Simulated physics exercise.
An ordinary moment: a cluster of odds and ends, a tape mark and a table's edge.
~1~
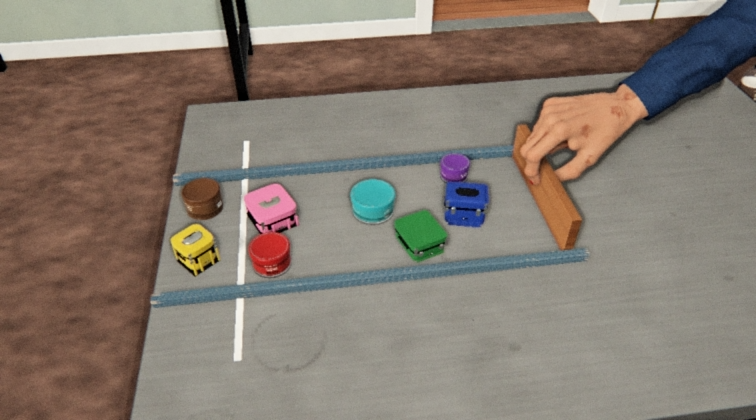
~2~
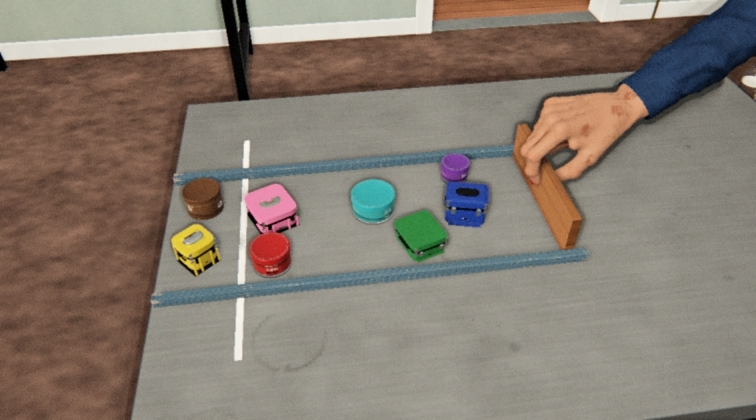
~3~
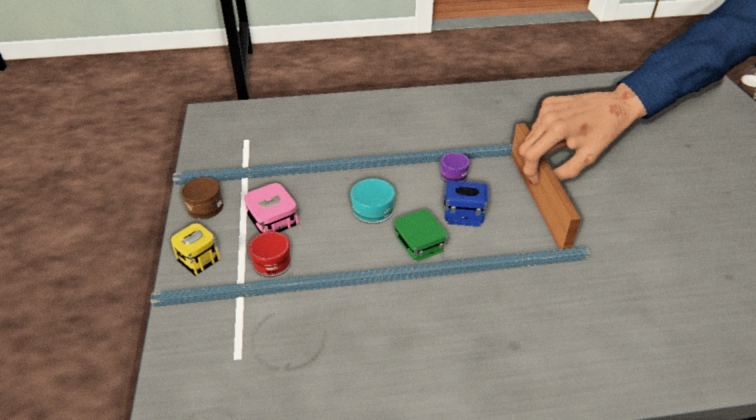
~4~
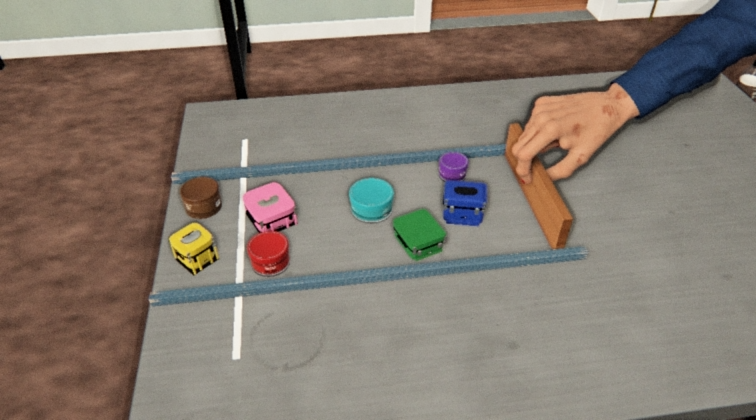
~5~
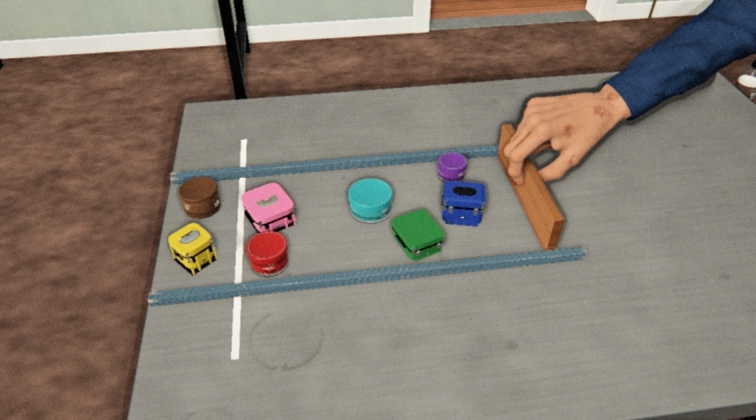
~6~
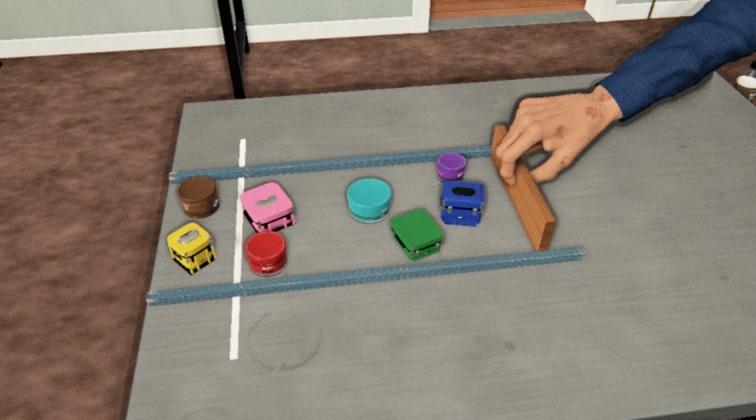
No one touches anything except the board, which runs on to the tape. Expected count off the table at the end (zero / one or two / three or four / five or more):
Off the edge will go one or two.
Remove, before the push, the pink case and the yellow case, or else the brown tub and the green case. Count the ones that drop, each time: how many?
In the first try 0, in the other 0.
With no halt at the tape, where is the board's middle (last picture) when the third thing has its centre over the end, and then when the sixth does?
I'd say close to (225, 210), and after that close to (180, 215).
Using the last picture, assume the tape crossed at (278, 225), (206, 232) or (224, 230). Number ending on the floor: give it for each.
Try 1: 0; try 2: 4; try 3: 2.
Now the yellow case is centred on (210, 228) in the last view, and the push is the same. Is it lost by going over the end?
From that position it ends up off.
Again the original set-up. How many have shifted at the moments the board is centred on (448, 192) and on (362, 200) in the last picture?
One spot: 3. Other spot: 4.
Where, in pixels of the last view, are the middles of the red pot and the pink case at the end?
The red pot finishes at (170, 263); the pink case finishes at (173, 214).
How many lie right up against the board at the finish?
Counting them up gives 4.
Early on, none off yet; yellow case at rest near (192, 248); brown tub at rest near (199, 198); red pot at rest near (267, 254).
Finally, the number that fall off is one or two; lost, brown tub and yellow case.
